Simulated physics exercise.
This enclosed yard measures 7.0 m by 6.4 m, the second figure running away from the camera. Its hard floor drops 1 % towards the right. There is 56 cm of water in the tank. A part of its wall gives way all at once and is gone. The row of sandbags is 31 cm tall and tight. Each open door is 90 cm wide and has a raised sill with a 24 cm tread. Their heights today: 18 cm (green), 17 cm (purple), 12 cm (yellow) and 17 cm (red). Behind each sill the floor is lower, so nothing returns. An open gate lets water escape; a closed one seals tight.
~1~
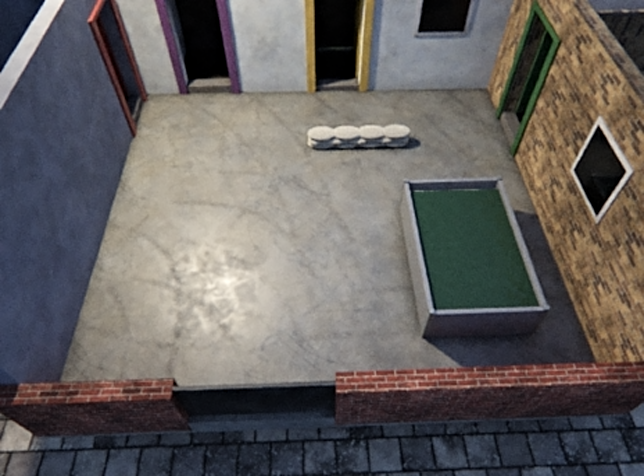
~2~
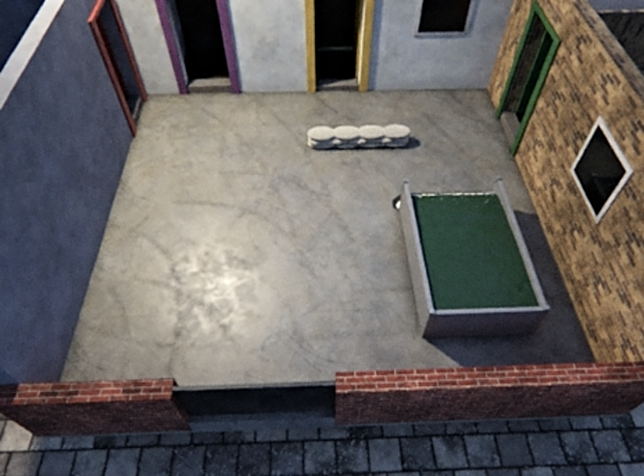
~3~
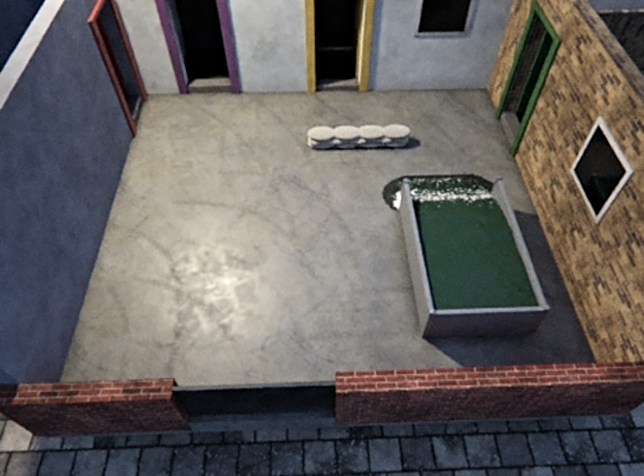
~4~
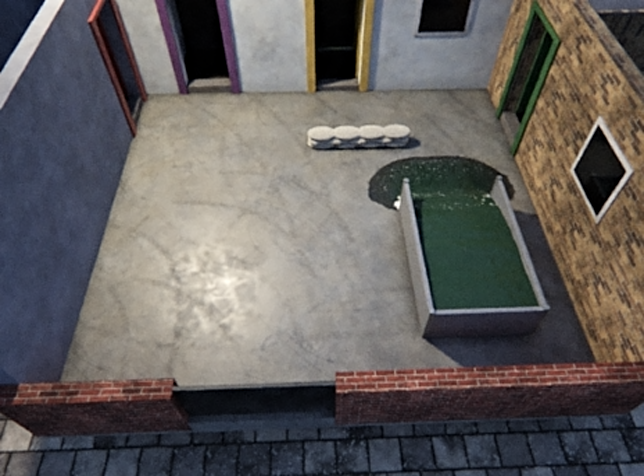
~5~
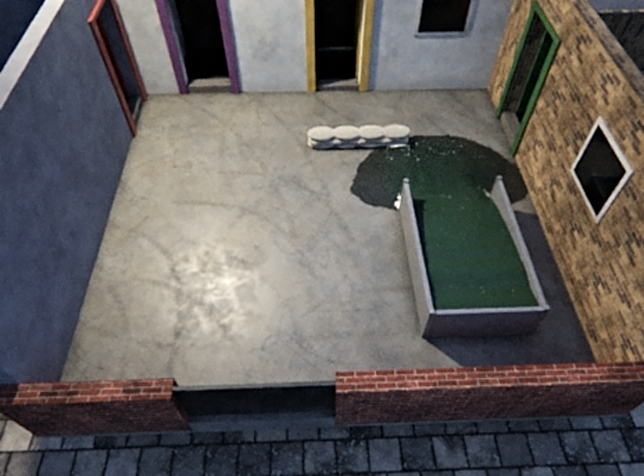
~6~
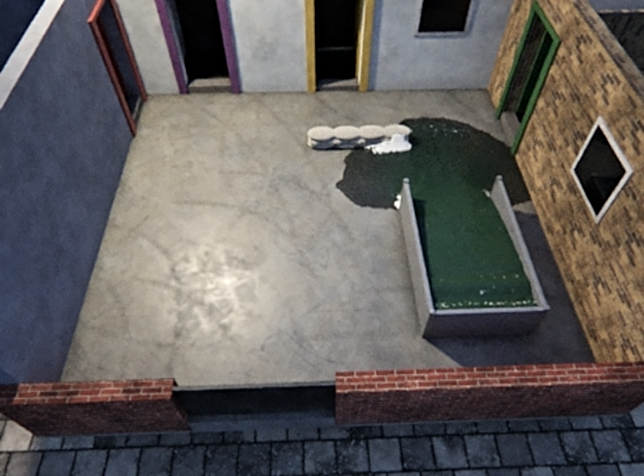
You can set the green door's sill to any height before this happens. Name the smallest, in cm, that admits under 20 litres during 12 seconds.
At least 15 cm or so.
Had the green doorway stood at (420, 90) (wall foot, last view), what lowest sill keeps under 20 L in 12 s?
About 22 cm.
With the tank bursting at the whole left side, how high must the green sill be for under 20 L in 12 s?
About 7.5 cm.
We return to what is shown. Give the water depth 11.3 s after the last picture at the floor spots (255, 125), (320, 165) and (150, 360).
Roughly 4, 5 and 5 cm, in turn.
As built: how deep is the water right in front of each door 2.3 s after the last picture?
In cm: Green 19, purple 0, yellow 7, red 0.
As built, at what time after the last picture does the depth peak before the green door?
At about 2.8 s.
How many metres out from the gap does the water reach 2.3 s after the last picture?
About 5.2 m.
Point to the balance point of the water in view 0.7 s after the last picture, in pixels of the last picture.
Near (447, 215).
Then, 0.7 s after the last picture water covers 20 % of the floor, deepest (29 cm) near (407, 152); 12 cm at the green door, 0 litres in over its 18 cm sill.
Then, 2.3 s after the last picture water covers 40 % of the floor, deepest (29 cm) near (454, 114); 19 cm at the green door, 0 litres in over its 18 cm sill.
Then, 11.3 s after the last picture water covers 95 % of the floor, deepest (10 cm) near (400, 297); 5 cm at the green door, 9 litres in over its 18 cm sill.
At the green door as built, the water peaked near 22 cm, 2.7 s after the last picture.
With a sill of 14 cm, 28 litres would have come in within the 12 s; with 19 cm, 7 litres. So under 20 litres takes about 15 cm.
